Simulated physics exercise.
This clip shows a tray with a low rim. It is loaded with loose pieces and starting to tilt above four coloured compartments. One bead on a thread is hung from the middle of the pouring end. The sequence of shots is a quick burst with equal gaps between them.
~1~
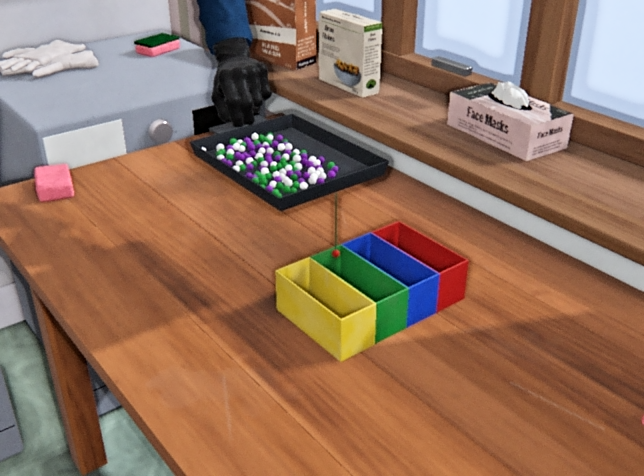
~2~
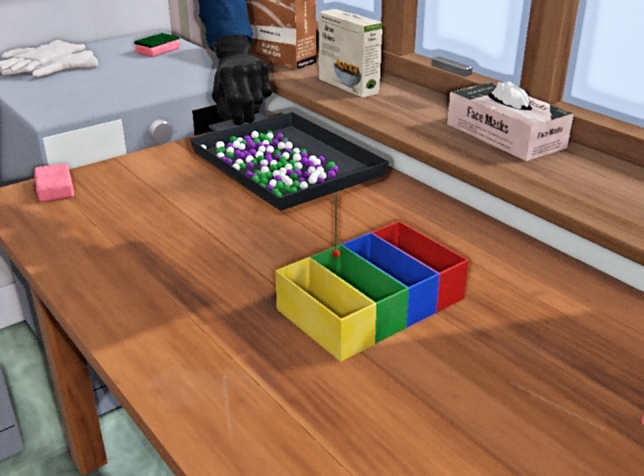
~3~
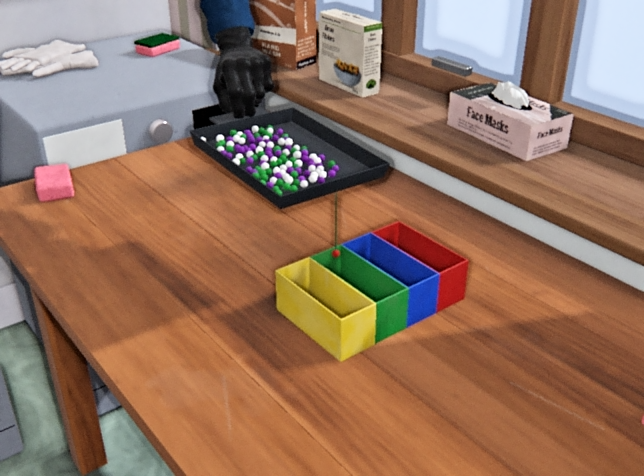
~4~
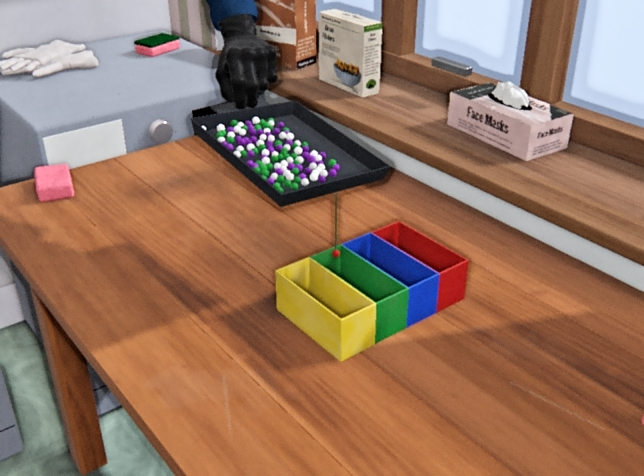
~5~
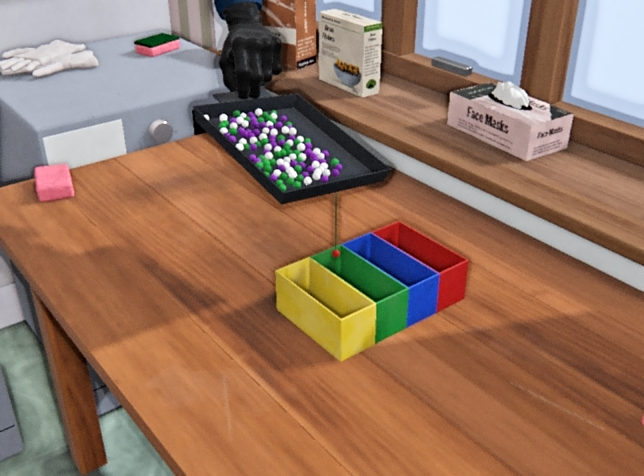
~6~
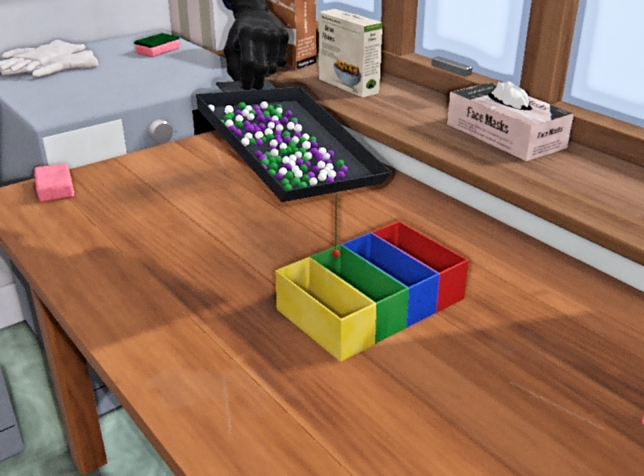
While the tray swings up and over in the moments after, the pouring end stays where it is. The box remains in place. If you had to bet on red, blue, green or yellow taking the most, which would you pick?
I would pick blue.
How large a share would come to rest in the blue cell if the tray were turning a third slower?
Roughly 60%.
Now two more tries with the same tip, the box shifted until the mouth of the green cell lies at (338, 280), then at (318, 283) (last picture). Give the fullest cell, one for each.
So it would be the cell in red first and the red one after that.
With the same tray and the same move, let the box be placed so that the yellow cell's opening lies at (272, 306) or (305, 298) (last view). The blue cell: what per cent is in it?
First placement: 0 per cent; second placement: 0 per cent.
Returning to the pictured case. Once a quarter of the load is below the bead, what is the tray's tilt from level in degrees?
Somewhere near 85°.
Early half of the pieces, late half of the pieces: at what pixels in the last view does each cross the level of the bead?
For the early half I get (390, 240), and for the late half (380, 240).
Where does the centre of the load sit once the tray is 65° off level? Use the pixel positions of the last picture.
Around (362, 177).
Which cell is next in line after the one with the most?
The runner-up is the red cell.
Shortly afterwards, tray tipped steeply; the bulk on the tray; a little in the red cell; only a few in the blue cell; only a few falling or outside the box.
Next, tray tipped past a quarter turn; a little on the tray; near two thirds in the blue cell; near a quarter in the red cell; a little falling or outside the box.
Some moments later, tray tipped past a quarter turn; near two thirds in the blue cell; near a quarter in the red cell; only a few in the green cell; a little falling or outside the box.
In the end, tray tipped past a quarter turn; near two thirds in the blue cell; near a quarter in the red cell; only a few in the green cell; none at all in the yellow cell; a little outside the box.
